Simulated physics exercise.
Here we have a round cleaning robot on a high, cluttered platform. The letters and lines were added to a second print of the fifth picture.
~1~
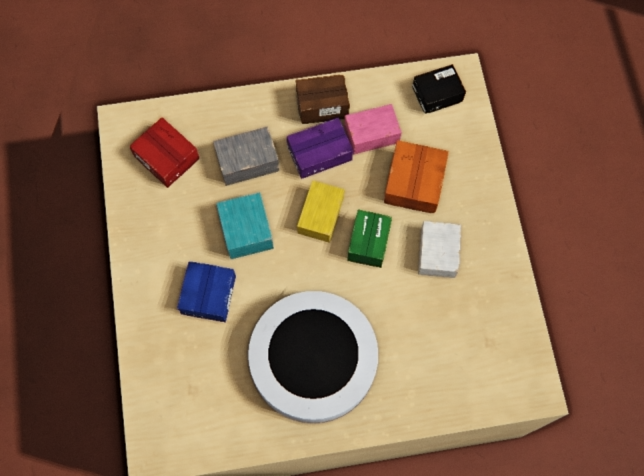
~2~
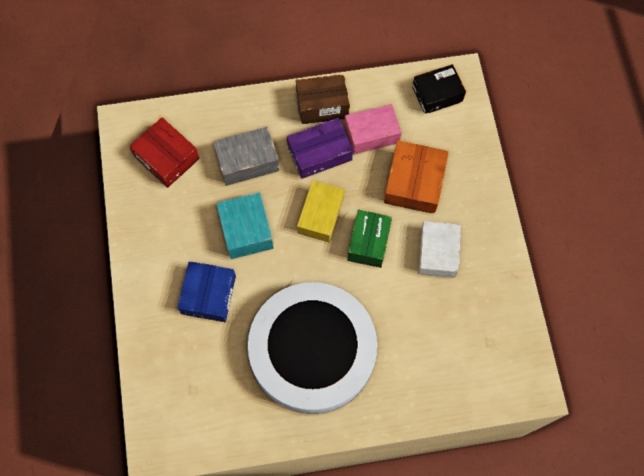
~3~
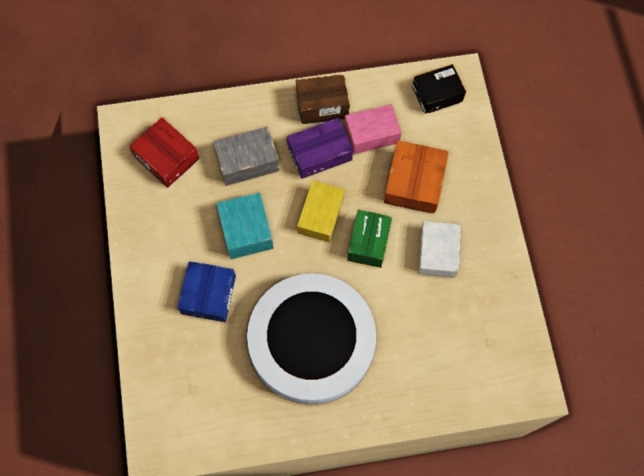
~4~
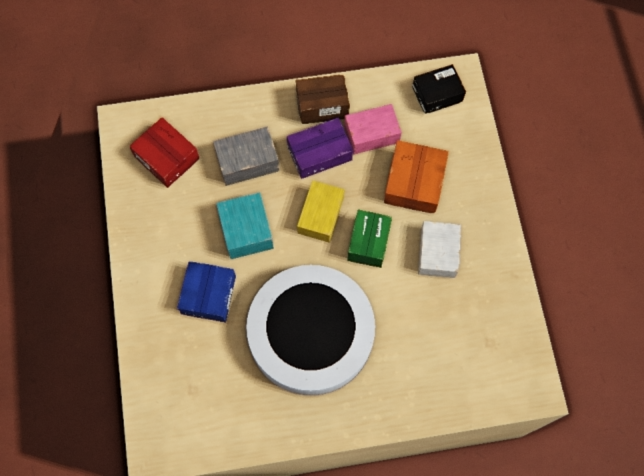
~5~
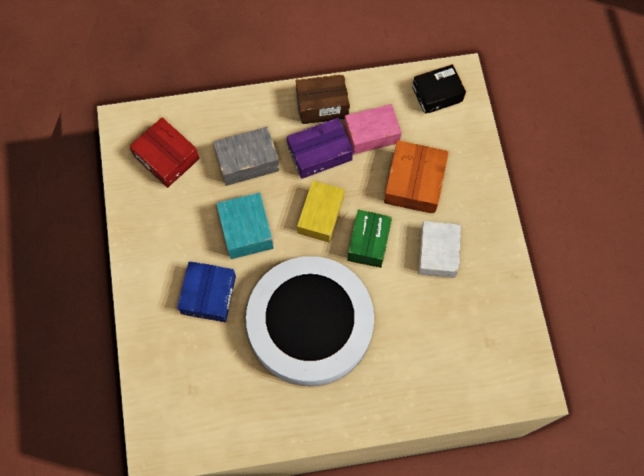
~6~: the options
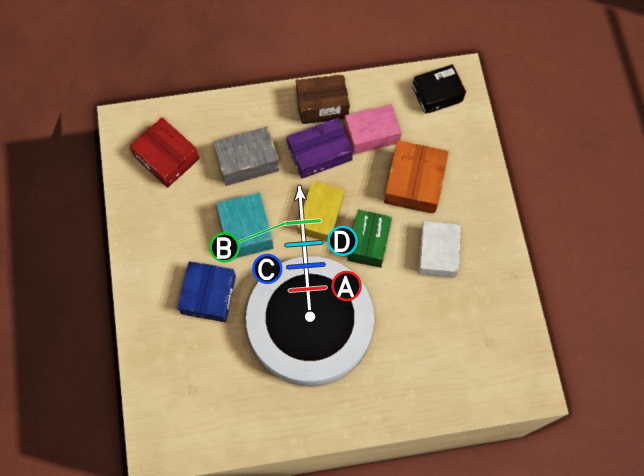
The video shows a round white robot with a black top on a wooden platform scattered with colourful boxes. It slides slowly a short distance upward, drawing closer to the yellow and green boxes, while all the boxes stay still.
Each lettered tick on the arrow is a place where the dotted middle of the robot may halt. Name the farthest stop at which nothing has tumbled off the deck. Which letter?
B is the last safe stop.
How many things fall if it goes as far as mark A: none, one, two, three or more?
The count is none.
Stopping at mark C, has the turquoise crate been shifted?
Yes.
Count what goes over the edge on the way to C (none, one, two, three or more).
In all, none.
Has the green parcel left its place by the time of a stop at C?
Yes.
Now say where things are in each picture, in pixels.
The first frame shows orange box (416, 177); yellow crate (321, 212); pink crate (372, 129).
The second frame shows robot (313, 348); turquoise crate (245, 226).
The third frame shows robot (312, 339); red parcel (165, 152).
The fourth frame shows robot (311, 329); green parcel (370, 238).
The fifth frame shows robot (310, 321); purple parcel (319, 149); brown box (322, 100); grey crate (246, 157).
On the marked copy, A at (308, 289); B at (302, 222); C at (306, 266); D at (304, 244); the arrow from (310, 317) to (299, 187); the white dot at (310, 317).
With B. Early on, robot (308, 284); turquoise crate (243, 223); green parcel (373, 231).
Further on, robot (304, 249); brown box (324, 95); purple parcel (318, 130).
At the end, robot (302, 228); brown box (326, 77); purple parcel (319, 111); nothing has fallen.
As for the rest, A is safe but short; C is safe but short; D is safe but short.
